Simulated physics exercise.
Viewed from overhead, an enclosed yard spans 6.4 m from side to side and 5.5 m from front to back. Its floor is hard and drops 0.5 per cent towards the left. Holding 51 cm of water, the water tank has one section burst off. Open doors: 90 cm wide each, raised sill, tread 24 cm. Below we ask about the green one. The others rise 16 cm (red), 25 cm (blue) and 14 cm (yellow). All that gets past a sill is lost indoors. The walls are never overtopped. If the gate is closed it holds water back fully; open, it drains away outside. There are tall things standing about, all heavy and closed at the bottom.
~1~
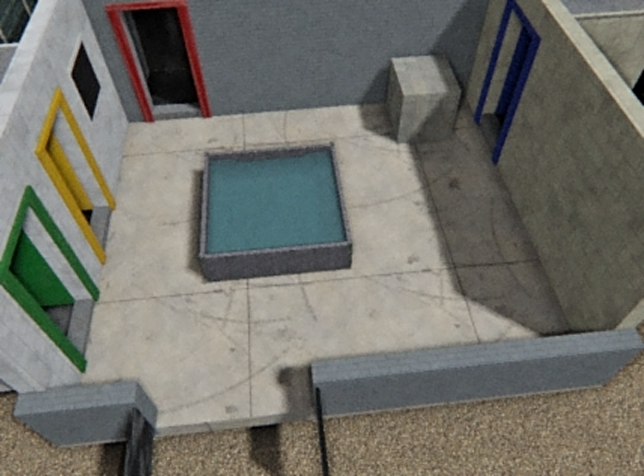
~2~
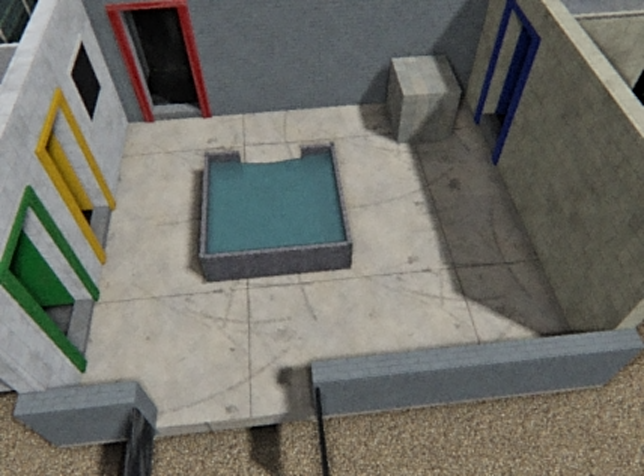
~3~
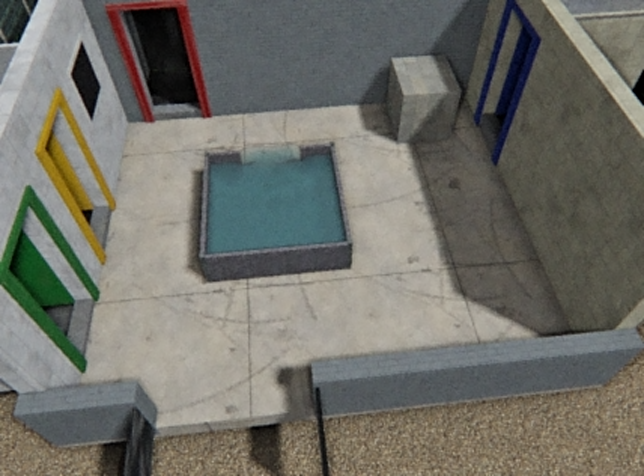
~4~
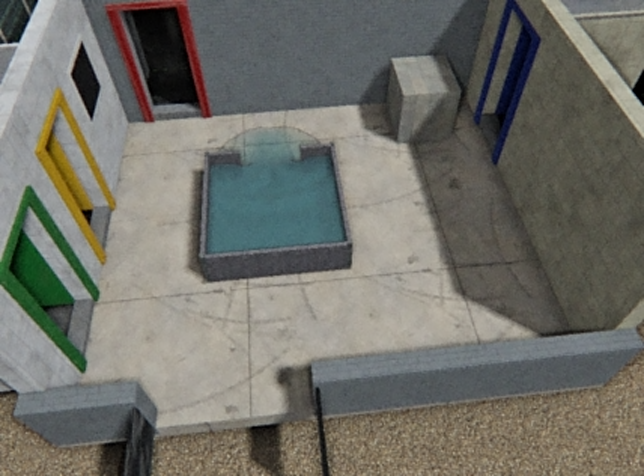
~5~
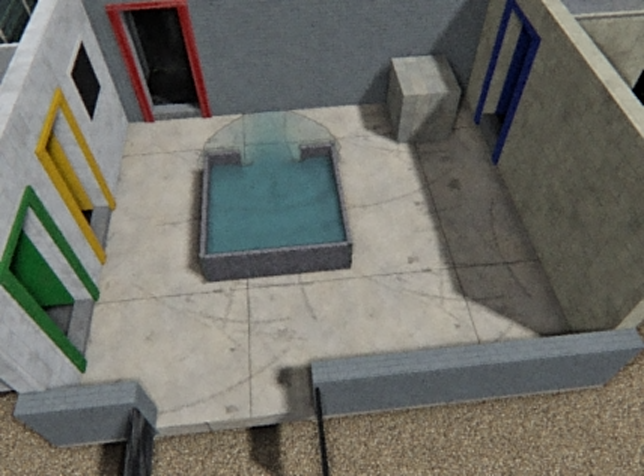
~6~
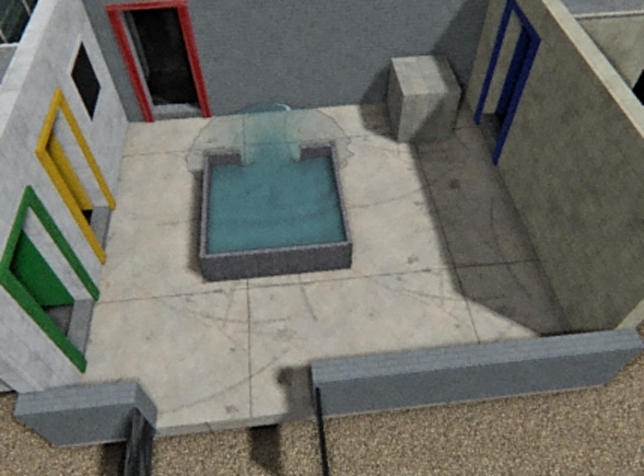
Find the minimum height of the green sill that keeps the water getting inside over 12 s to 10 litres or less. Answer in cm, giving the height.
Roughly 7 cm.
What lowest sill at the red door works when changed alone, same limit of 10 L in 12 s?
Door red, min height approx. 12.0 cm.
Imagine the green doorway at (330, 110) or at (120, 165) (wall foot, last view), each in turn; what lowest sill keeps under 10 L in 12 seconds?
Roughly 17 cm for the first and 13.5 cm for the second.
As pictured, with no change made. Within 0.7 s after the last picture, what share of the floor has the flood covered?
About 15 per cent.
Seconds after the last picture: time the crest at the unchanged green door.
The level tops out around 8.5 s.
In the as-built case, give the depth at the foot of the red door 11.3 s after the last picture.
You'd measure close to 6.0 cm there.
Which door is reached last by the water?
That would be the green door.
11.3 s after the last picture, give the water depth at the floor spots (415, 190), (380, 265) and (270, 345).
Depths of roughly 2 cm, 7 cm and 7 cm, in that order.
Then, 0.7 s after the last picture water covers 15 % of the floor, deepest (32 cm) near (265, 115); it has not reached the green door.
Then, 2.3 s after the last picture water covers 35 % of the floor, deepest (26 cm) near (129, 126); it has not reached the green door.
Then, 11.3 s after the last picture water covers 95 % of the floor, deepest (8 cm) near (138, 276); 7 cm at the green door, 0 litres in over its 10 cm sill.
At the green door as built, the water peaked near 10 cm, 8.3 s after the last picture.
Run again over the same 12 s with other heights there, 18 litres in over 6 cm, 5 litres over 8 cm. The limit of 10 litres is kept from about 7 cm up.
